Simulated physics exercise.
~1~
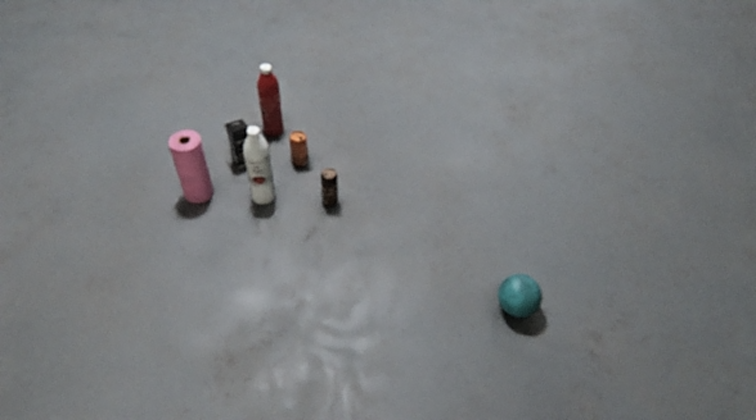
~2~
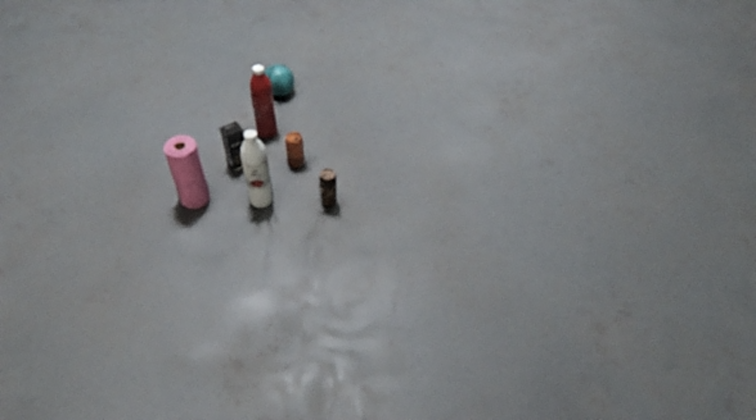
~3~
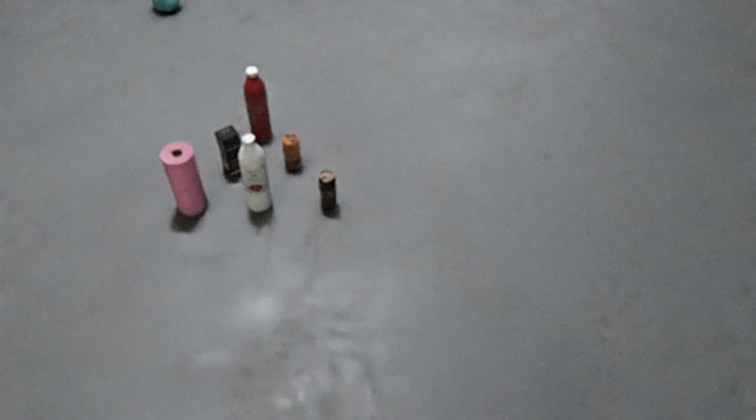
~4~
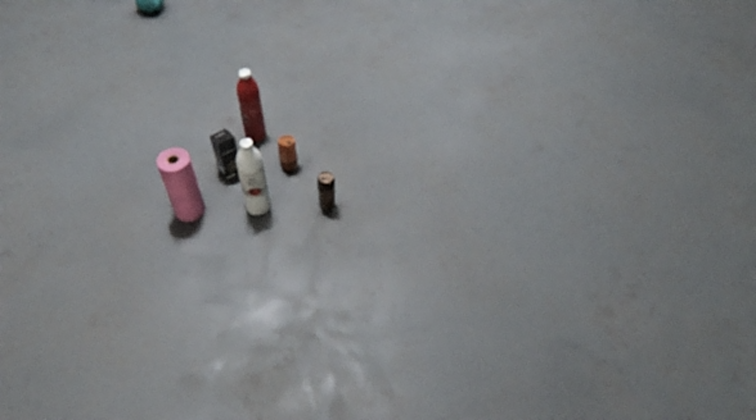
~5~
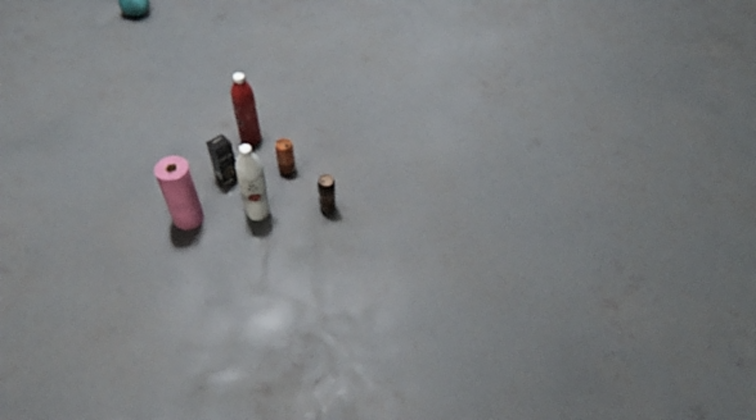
At first, a turquoise ball is at the lower right of a grey floor, well apart from a cluster of a pink roll, a black carton, a white bottle, a red bottle, an orange can and a brown can. The ball travels up and to the left, showing just behind the red bottle. It continues past the group toward the top left edge, where it slows sharply. It then creeps a little farther left. By the end, the ball sits near the upper left edge, and all six objects are still standing.
